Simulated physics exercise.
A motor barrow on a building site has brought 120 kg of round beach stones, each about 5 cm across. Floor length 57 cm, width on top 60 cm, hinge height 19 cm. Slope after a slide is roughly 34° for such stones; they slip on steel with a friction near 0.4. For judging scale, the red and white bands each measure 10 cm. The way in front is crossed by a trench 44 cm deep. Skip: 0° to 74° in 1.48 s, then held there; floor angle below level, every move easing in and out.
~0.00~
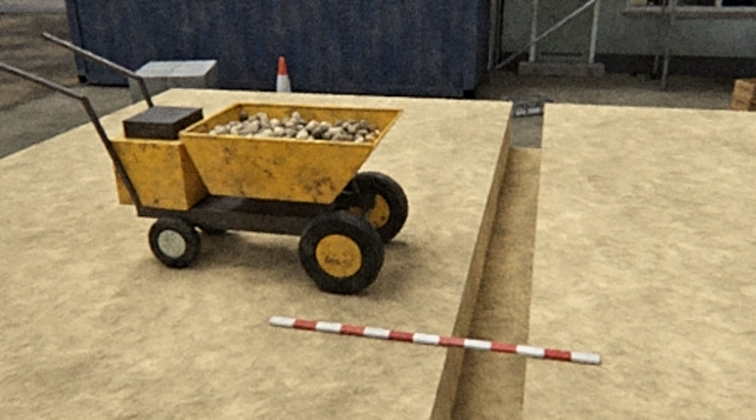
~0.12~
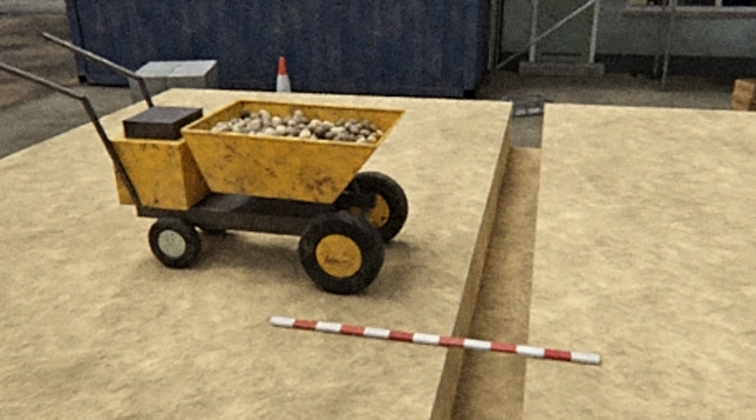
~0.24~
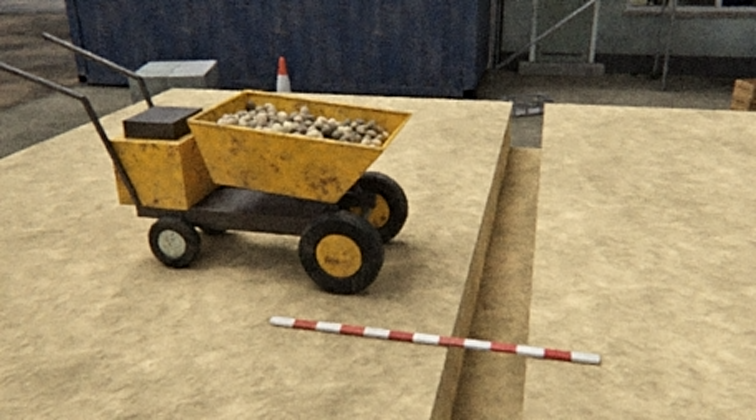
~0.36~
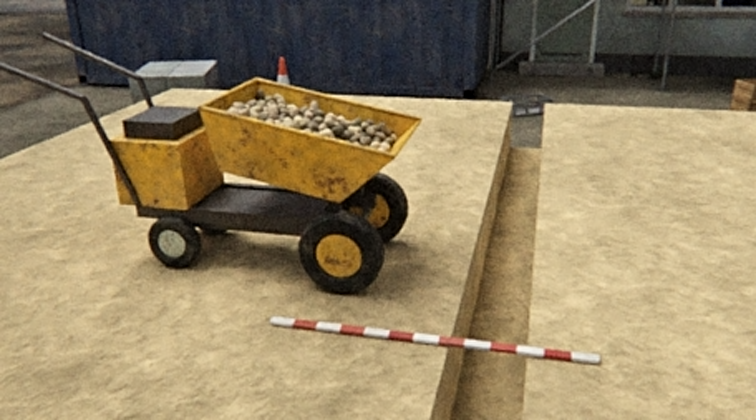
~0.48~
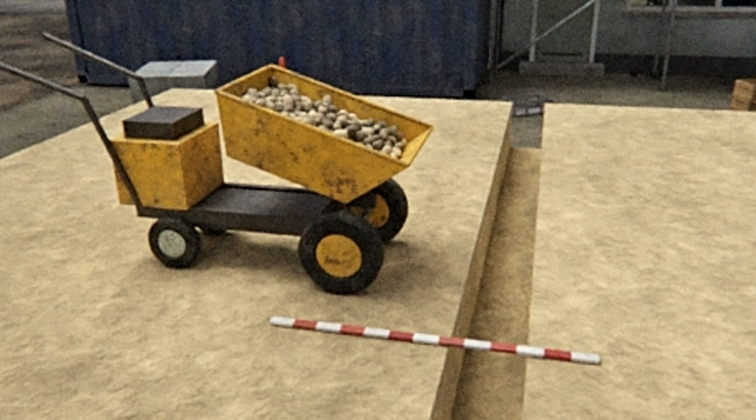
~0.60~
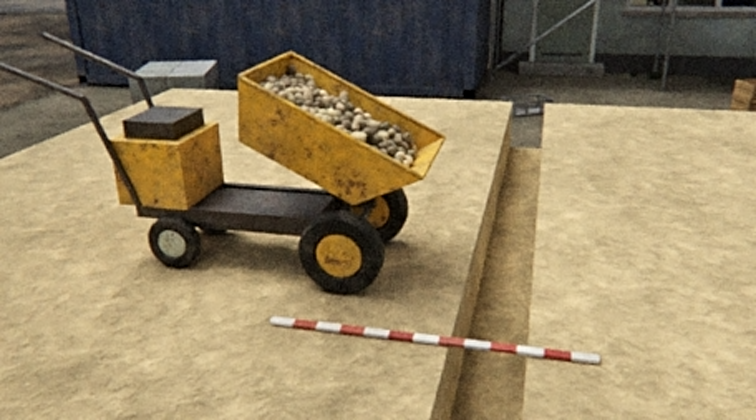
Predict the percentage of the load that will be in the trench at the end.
Predicted: Roughly 82 %.
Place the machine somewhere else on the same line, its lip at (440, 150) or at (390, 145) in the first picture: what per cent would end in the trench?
Near 15 and near 60 percent.
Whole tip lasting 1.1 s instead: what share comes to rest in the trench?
75 per cent.
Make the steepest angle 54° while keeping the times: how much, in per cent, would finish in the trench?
In that case around 50 percent.
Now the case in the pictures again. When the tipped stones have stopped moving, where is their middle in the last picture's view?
Roughly at pixel (505, 341).
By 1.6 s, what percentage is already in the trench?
At that moment: Approx. 50 %.
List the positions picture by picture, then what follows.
In the first frame, lip at (372, 146), floor tilted 0°, highest stones at (297, 127).
In the second frame, the skip is at 1°, its lip at (375, 147); the top of the load is at (285, 126); the stones move at 0.2 m/s on average.
In the third frame, the skip is at 5°, its lip at (383, 150); the top of the load is at (262, 116); the stones move at 0.4 m/s on average.
In the fourth frame, the skip is at 11°, its lip at (395, 157); the top of the load is at (265, 106); the stones move at 0.5 m/s on average.
In the fifth frame, the skip is at 18°, its lip at (409, 166); the top of the load is at (272, 92); the stones move at 0.6 m/s on average.
In the sixth frame, lip at (423, 178), floor tilted 27°, highest stones at (285, 81); the stones move at 0.7 m/s on average.
After 1.1 s the floor is at 62°; 98 % in the skip, 2 % in the trench; the foremost stones are at (487, 232).
After 1.6 s the floor is at 74°; 36 % in the skip, 50 % in the trench, 14 % past the trench; the foremost stones are at (624, 287).
After 1.9 s the floor is at 74°; 10 % in the skip, 72 % in the trench, 18 % past the trench; the foremost stones are at (725, 295).
After 3.9 s the floor is at 74°; 0 % in the skip, 82 % in the trench, 18 % past the trench; the foremost stones are past the picture's edge.
